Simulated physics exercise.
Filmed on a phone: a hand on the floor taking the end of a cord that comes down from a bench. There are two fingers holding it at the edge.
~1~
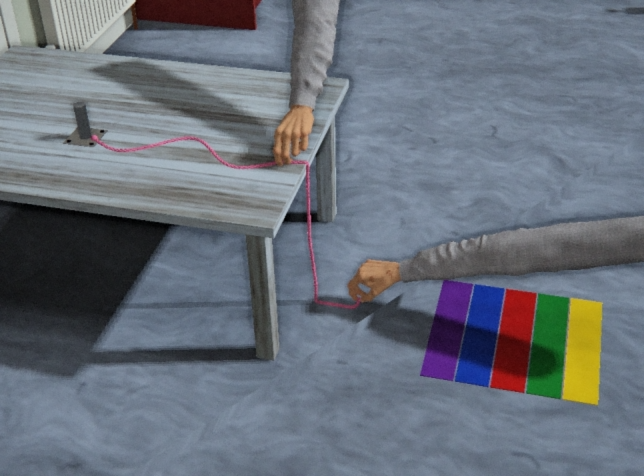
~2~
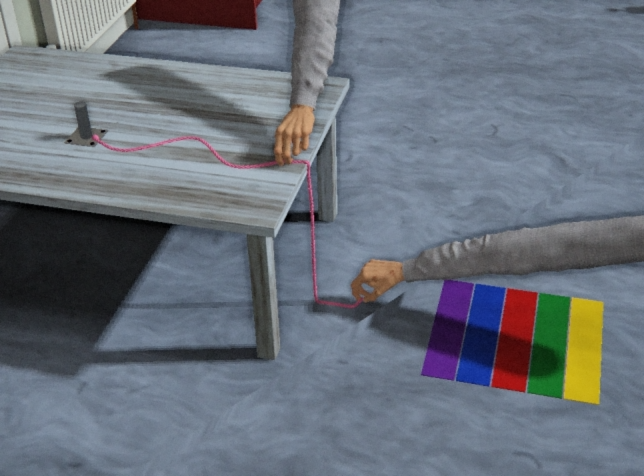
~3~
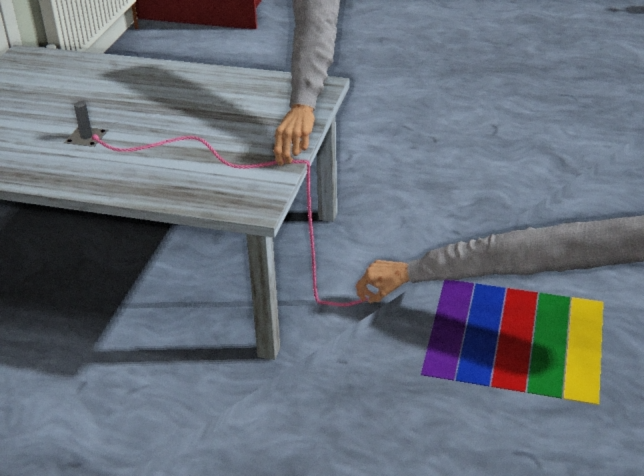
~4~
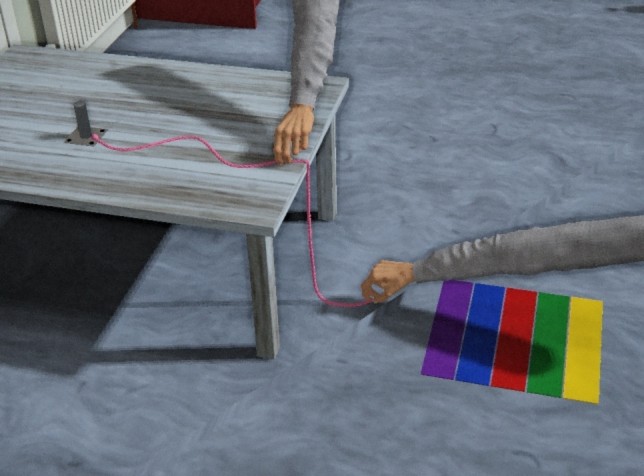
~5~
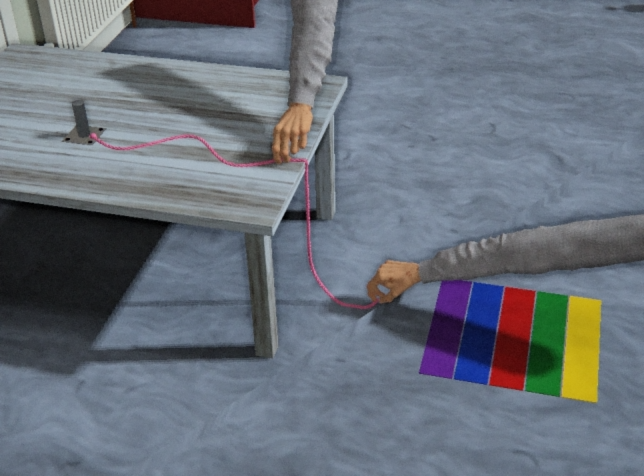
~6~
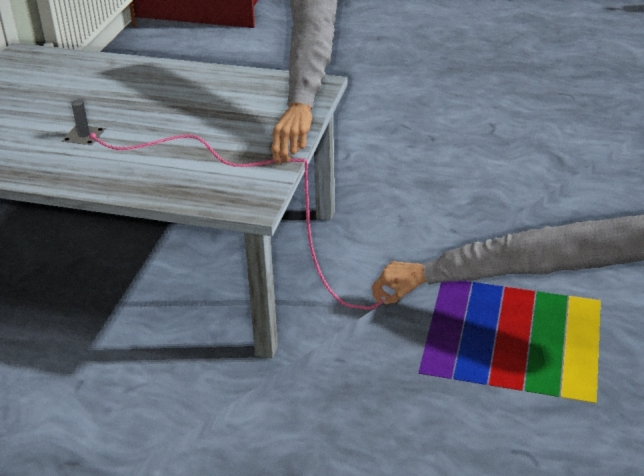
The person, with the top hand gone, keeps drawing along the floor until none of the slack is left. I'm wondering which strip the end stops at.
It stops at the red strip.
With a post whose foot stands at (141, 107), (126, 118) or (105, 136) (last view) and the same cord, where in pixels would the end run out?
In order, it comes out close to (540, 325), (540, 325) and (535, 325).
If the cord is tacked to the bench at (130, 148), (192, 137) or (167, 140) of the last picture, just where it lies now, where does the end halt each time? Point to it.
Try one gives (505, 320), try two (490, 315), and try three (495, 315).
Soon after, end near (457, 311); over purple.
After that, end near (492, 317); over blue.
At the stop, end near (512, 320); over red. It halts on the red strip.
